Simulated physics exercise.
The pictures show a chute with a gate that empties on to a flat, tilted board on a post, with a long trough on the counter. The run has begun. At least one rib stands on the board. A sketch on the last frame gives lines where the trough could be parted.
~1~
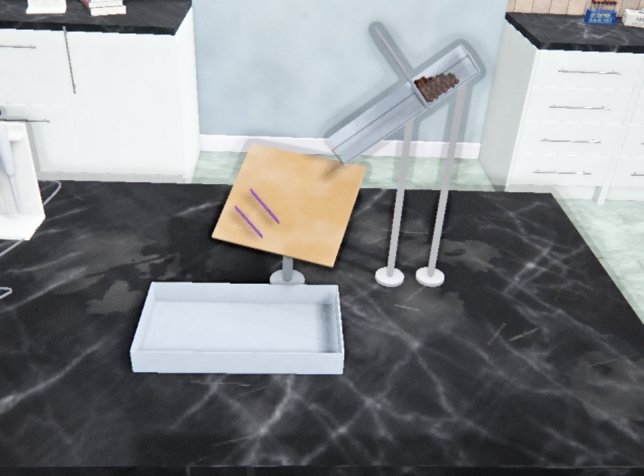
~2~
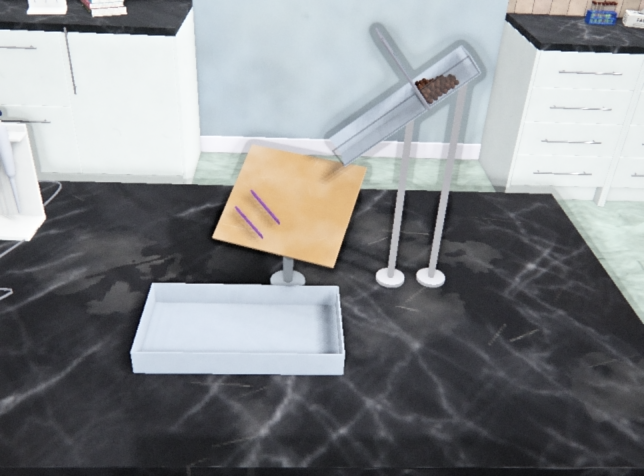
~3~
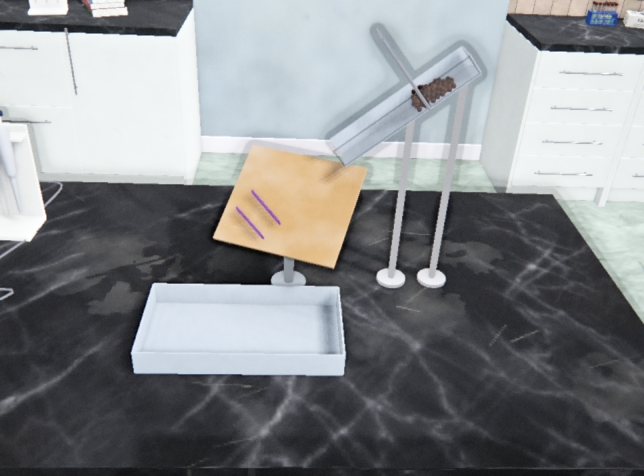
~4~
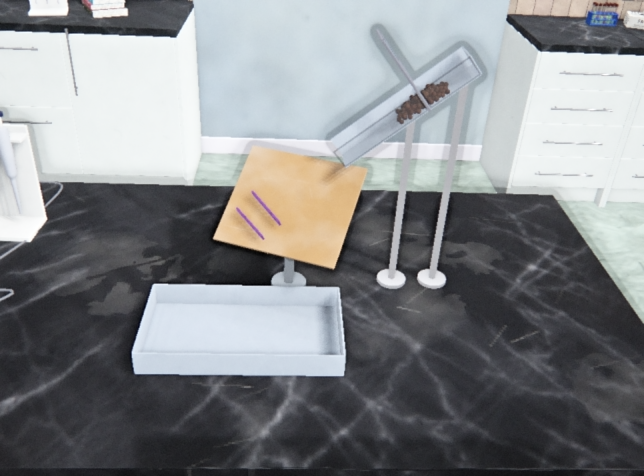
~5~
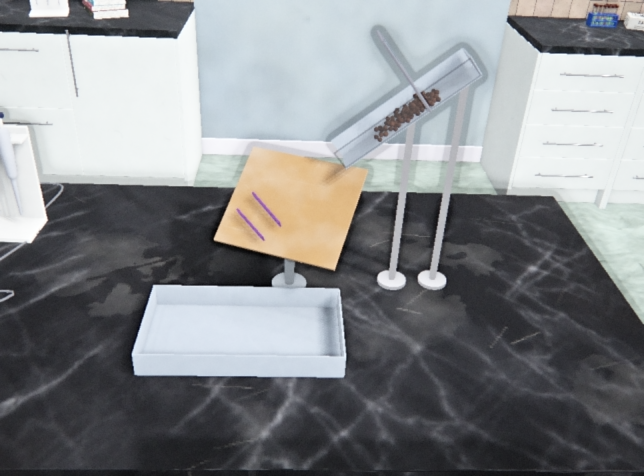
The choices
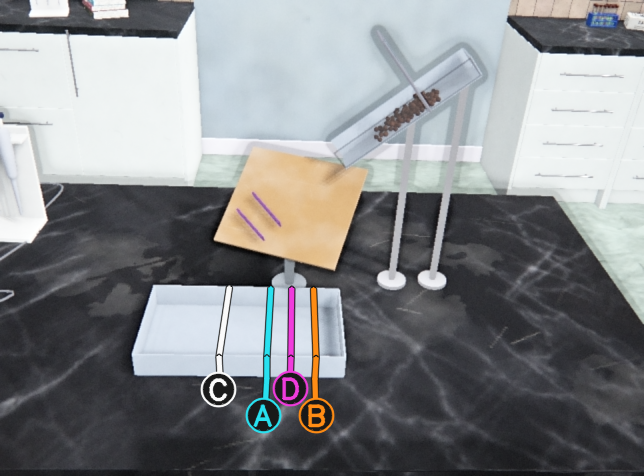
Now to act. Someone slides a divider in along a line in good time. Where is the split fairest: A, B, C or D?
I would pick line A.
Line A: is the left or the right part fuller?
The right side.
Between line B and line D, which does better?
That is line D.
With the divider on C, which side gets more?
Right.
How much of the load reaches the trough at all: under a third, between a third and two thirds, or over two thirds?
About that: Over two thirds.
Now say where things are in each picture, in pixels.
Load behind the gate (432, 83), allspice berries; lip of the chute (342, 159), sloping fairly steeply, in the first frame.
Middle of the board (290, 202), tilted fairly steeply; middle of its low edge (271, 252); of its high edge (308, 155), in the second frame.
Front corners of the trough (132, 353) and (345, 355), empty; front of the load (414, 104), in the third frame.
Middle of the load (421, 98); its front (399, 120), roughly a third of the way to the lip; rib from (236, 207) to (262, 236); rib from (252, 191) to (279, 221), in the fourth frame.
Middle of the load (408, 110); its front (376, 137), roughly two thirds of the way to the lip, in the fifth frame.
On the marked copy, line A crosses the front rim at (266, 356); line B crosses the front rim at (316, 357); line C crosses the front rim at (219, 356); line D crosses the front rim at (290, 356).
With A, of what is caught, roughly a third on the left of the divider, roughly two thirds on the right.
With B, of what is caught, every piece on the left of the divider, not one piece on the right.
With C, of what is caught, about a tenth on the left of the divider, almost all on the right.
With D, of what is caught, the larger part on the left of the divider, about a tenth on the right.
